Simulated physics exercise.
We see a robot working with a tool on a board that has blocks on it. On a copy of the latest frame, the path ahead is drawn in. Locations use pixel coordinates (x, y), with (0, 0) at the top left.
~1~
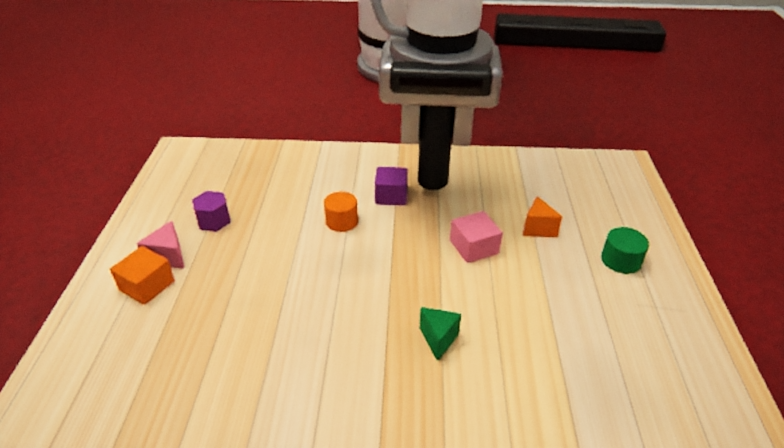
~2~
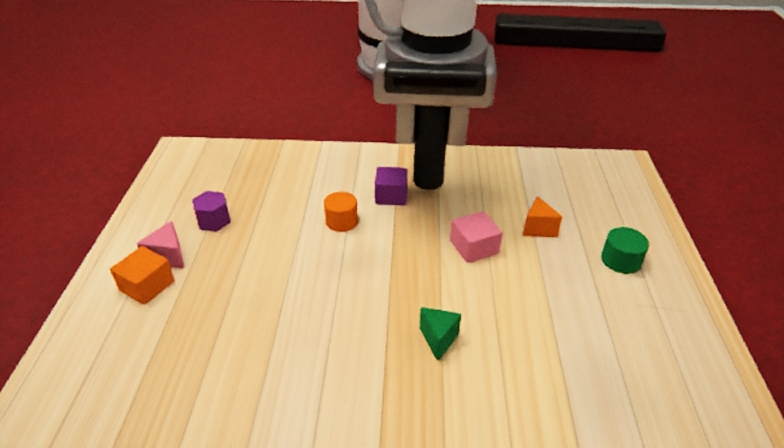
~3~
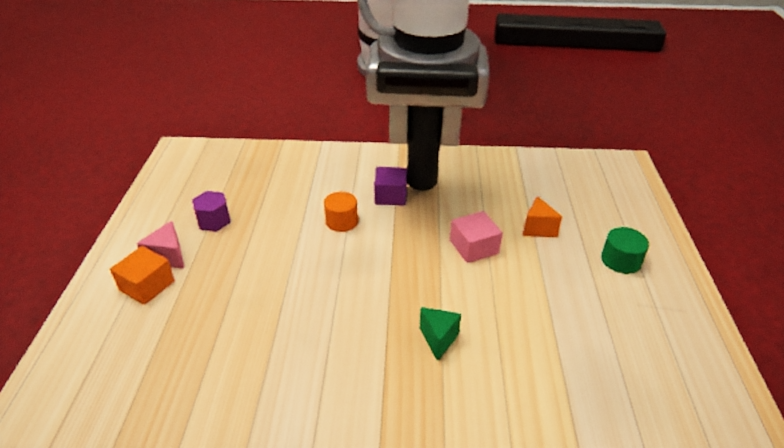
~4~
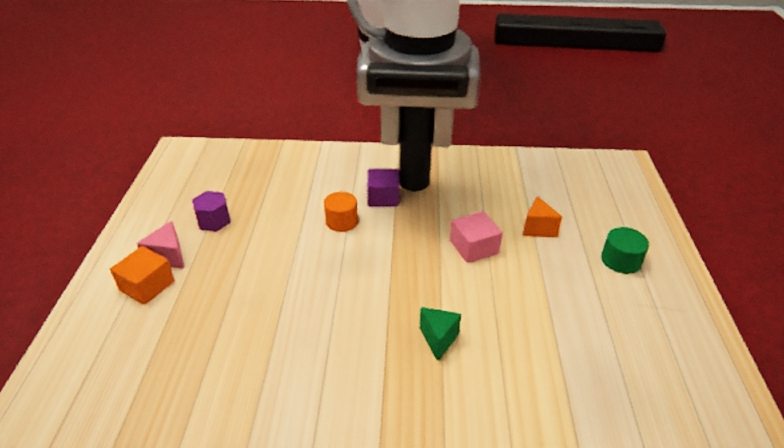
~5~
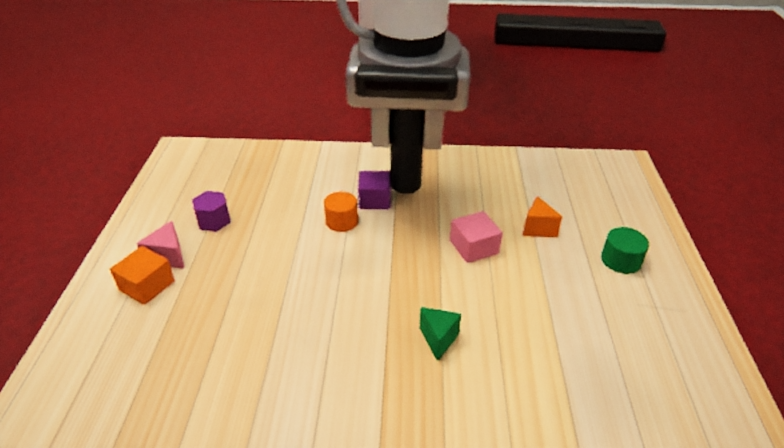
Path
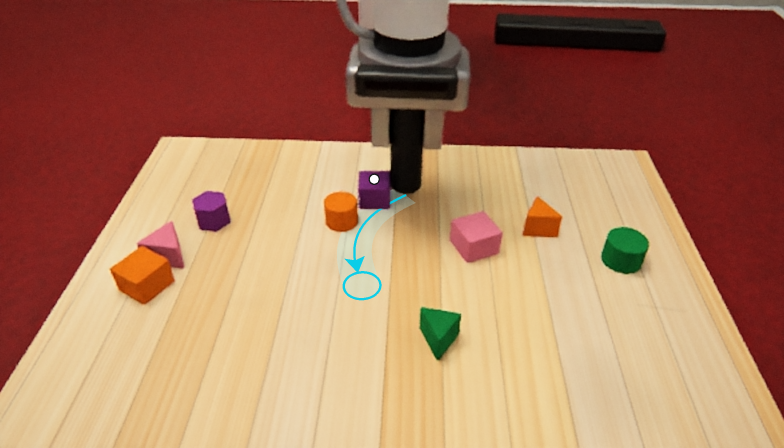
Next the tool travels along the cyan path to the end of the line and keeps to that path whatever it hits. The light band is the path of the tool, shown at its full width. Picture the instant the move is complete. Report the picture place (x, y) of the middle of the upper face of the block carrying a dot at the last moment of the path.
Its top middle will sit at (344, 185).
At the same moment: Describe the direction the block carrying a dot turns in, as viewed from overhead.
It goes round the way clock hands do.
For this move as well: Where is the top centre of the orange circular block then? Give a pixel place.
Located at (324, 209).
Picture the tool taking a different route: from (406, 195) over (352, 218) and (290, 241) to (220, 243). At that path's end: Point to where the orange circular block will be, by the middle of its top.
It should be at about (213, 247).
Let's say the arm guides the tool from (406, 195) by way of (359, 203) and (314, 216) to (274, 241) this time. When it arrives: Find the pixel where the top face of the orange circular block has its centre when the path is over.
Around pixel (311, 224).
The line goes from (406, 195) via (371, 216) and (355, 248), ending at (362, 285); the dot is on the purple square.
On the path given first. One third of the way, tool at (371, 206); orange circular block at (332, 204); purple square at (344, 185), turned 30° clockwise.
Two thirds of the way, tool at (354, 237); orange circular block at (324, 209); purple square at (344, 185), turned 30° clockwise.
At the end, tool at (362, 274); orange circular block at (324, 209); purple square at (344, 185), turned 30° clockwise; green three-sided block unmoved.
